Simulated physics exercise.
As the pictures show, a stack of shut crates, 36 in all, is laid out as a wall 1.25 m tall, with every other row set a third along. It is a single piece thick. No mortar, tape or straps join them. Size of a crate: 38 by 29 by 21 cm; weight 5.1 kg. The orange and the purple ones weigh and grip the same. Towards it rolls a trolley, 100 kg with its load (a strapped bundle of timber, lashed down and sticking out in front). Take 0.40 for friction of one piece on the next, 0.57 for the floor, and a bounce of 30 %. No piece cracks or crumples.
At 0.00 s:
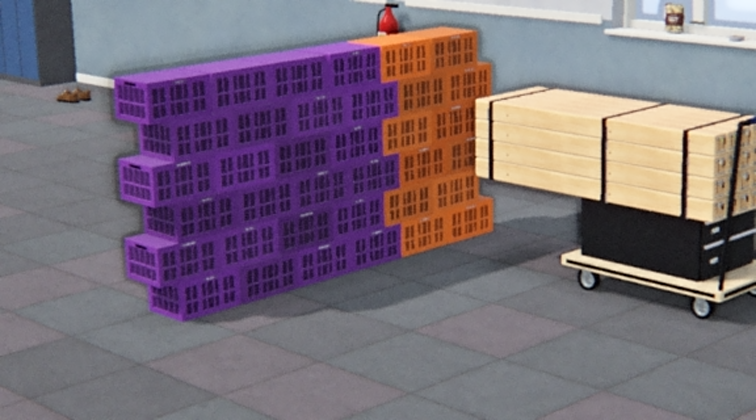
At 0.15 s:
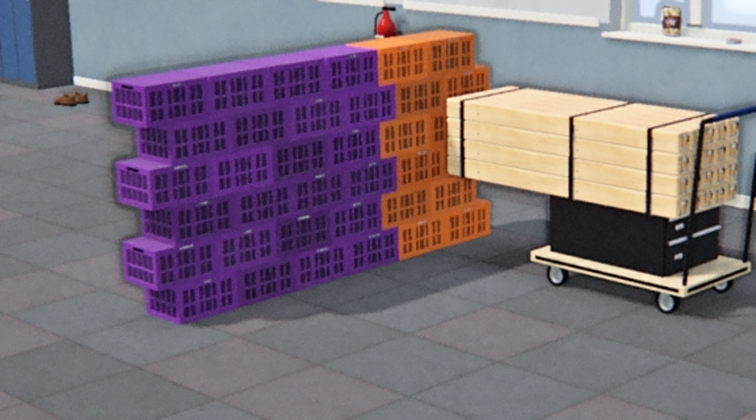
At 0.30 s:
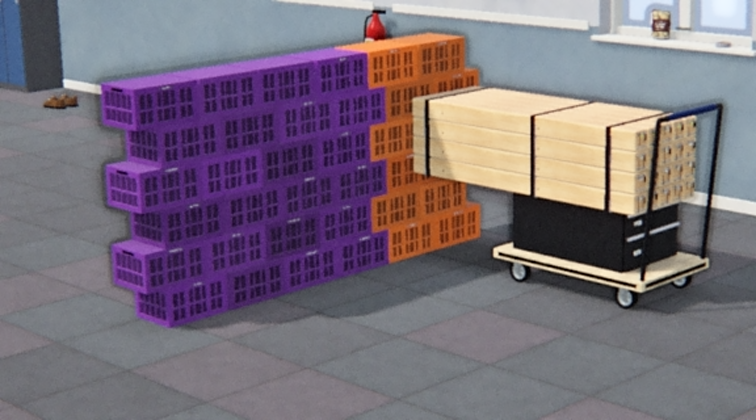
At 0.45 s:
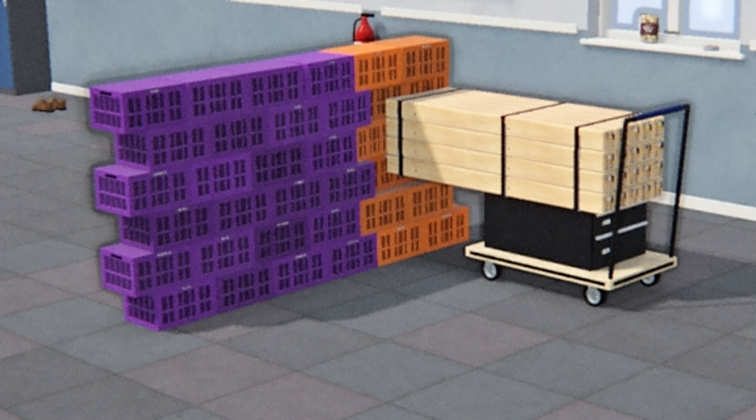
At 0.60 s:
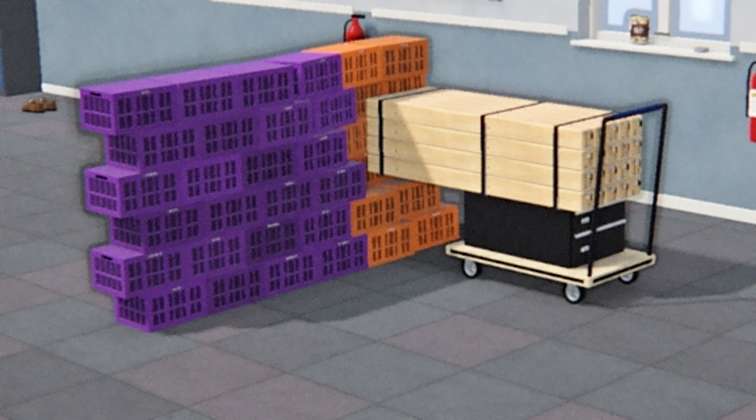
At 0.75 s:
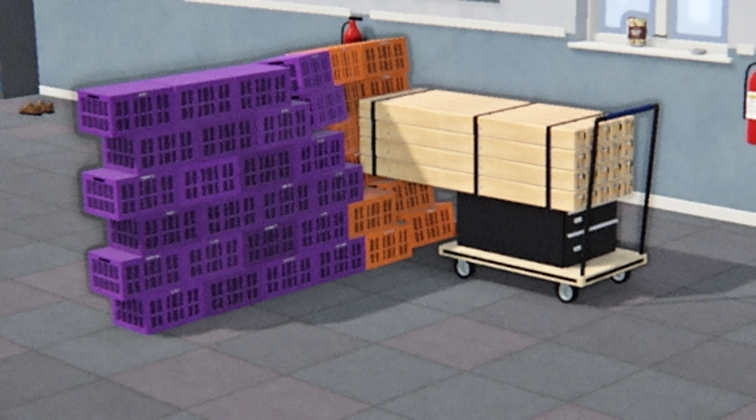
In this clip, a trolley carrying strapped pale planks above a black box rolls left toward a wall of purple and orange crates, and the load's front end pushes into the orange section, shifting and tilting several crates.
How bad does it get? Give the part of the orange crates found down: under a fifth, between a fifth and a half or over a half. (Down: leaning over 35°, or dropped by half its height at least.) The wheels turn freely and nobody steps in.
The part is upwards of a half.
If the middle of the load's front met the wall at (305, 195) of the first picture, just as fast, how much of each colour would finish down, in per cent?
In that case orange 0, purple 0 per cent.
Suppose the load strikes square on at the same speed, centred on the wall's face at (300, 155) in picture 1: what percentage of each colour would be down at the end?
In that case orange 10, purple 60 per cent.
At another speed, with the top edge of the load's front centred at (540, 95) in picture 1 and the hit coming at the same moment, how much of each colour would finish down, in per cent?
Then orange 60, purple 10 per cent.
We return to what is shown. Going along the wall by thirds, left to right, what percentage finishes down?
Left 0, middle 20, right 80 per cent.
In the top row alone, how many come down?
3 of them.
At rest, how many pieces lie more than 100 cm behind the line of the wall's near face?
Some 6 pieces.
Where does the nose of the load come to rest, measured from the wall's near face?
About 50 cm past it.
After 0.98 s, load 32 cm past the wall's line, still rolling; 1 of the 12 orange crates down (1 of 36 in all colours); top orange crate 26° from how it stood, 8 cm lower.
After 1.26 s, load 39 cm past the wall's line, still rolling; 10 of the 12 orange crates down (12 of 36 in all colours); top orange crate 39° from how it stood, 53 cm lower.
After 1.72 s, load 47 cm past the wall's line, still rolling; 10 of the 12 orange crates down (12 of 36 in all colours); top orange crate upside down.
In the end (3.2 s), load 52 cm past the wall's line, stopped; 10 of the 12 orange crates down (12 of 36 in all colours); top orange crate upside down; top purple crate unmoved. That is 83 per cent. From the last view, middles, top orange crate near (58, 201), top purple crate near (127, 109).
